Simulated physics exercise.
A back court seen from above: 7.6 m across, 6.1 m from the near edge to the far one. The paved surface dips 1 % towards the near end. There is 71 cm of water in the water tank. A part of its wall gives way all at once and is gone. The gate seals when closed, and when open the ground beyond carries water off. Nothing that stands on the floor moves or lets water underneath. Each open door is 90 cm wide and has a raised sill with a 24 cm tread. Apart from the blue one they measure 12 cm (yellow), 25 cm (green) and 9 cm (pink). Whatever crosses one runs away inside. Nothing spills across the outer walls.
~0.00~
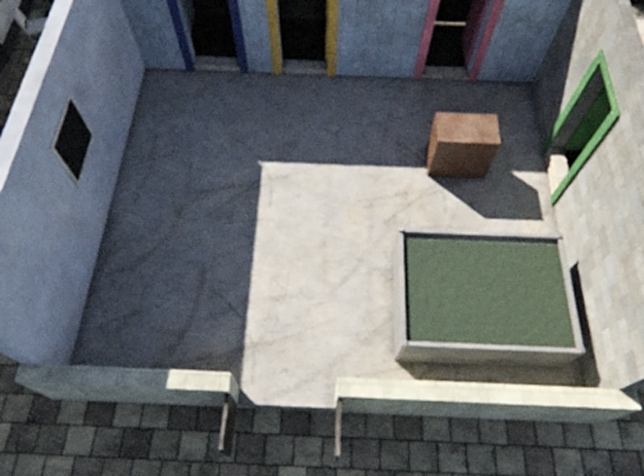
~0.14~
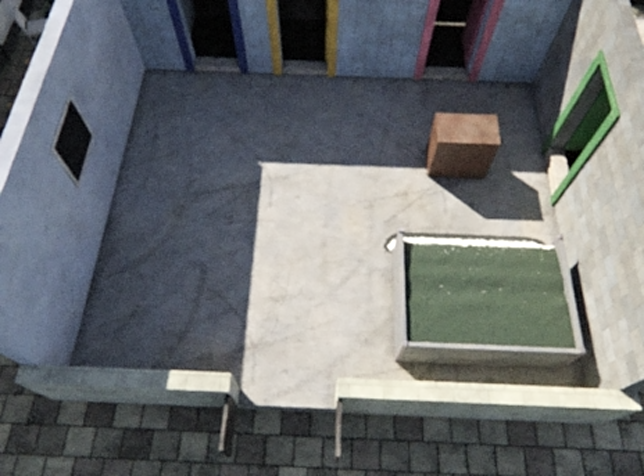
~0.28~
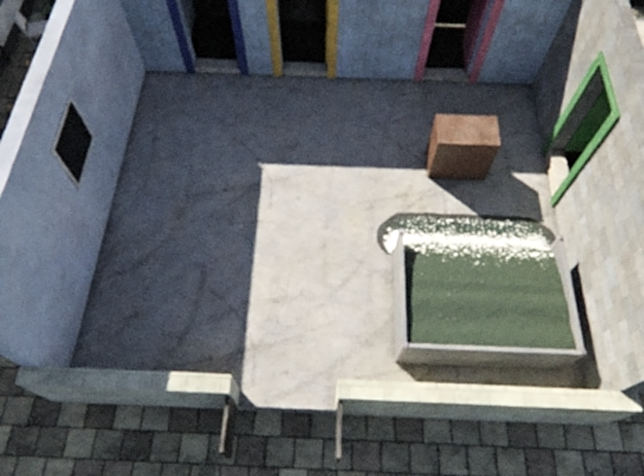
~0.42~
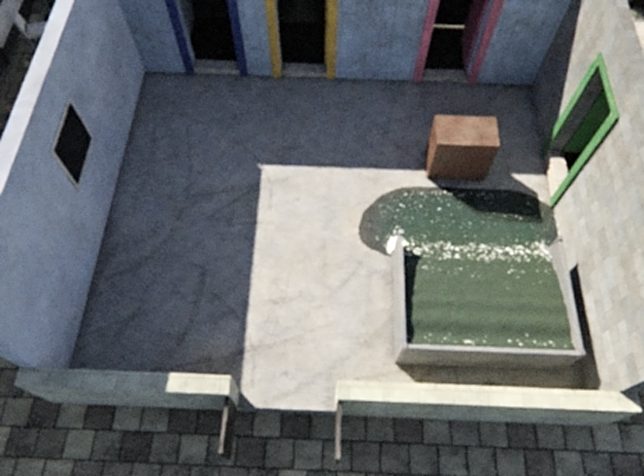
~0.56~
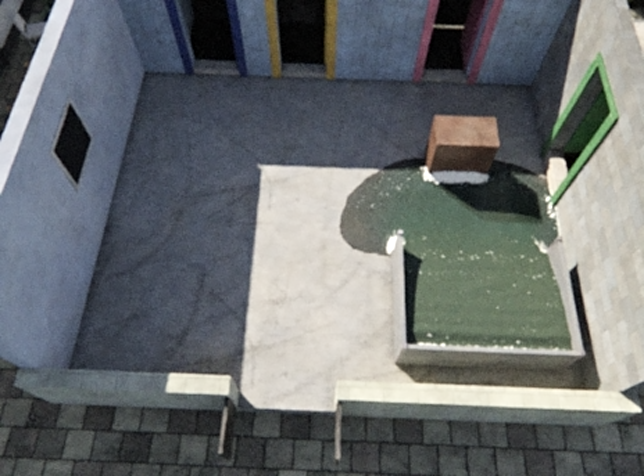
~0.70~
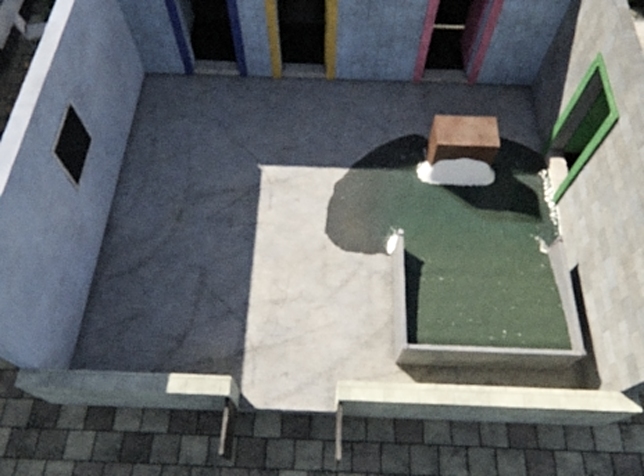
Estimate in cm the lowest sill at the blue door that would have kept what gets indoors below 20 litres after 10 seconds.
About 7.5 cm.
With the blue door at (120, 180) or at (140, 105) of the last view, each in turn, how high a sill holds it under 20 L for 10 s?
About 12.0 and 19 cm.
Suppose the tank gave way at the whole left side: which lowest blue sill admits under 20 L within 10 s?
Some 12.0 cm.
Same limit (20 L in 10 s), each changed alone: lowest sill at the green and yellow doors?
Roughly 29 cm at green and 13.0 cm at yellow.
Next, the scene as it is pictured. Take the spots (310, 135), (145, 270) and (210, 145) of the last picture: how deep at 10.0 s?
About 5, 11 and 6 cm.
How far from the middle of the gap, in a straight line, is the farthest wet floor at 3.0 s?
About 7.0 m.
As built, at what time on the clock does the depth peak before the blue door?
Around 6.0 s.
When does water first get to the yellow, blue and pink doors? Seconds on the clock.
Yellow 1.8 s, blue 2.2 s, pink 1.4 s.
After 1.4 s water covers 30 % of the floor, deepest (47 cm) near (456, 189); it has not reached the blue door.
After 3.0 s water covers 55 % of the floor, deepest (30 cm) near (532, 97); 12 cm at the blue door, 0 litres in over its 13 cm sill.
After 10.0 s water covers 95 % of the floor, deepest (14 cm) near (67, 383); 6 cm at the blue door, 0 litres in over its 13 cm sill.
At the blue door as built, the water arrived by 2.3 s and peaked near 13 cm at 6.2 s.
With a sill of 6 cm, 34 litres would have come in within the 10 s; with 9.5 cm, 7 litres. So under 20 litres takes about 7.5 cm.
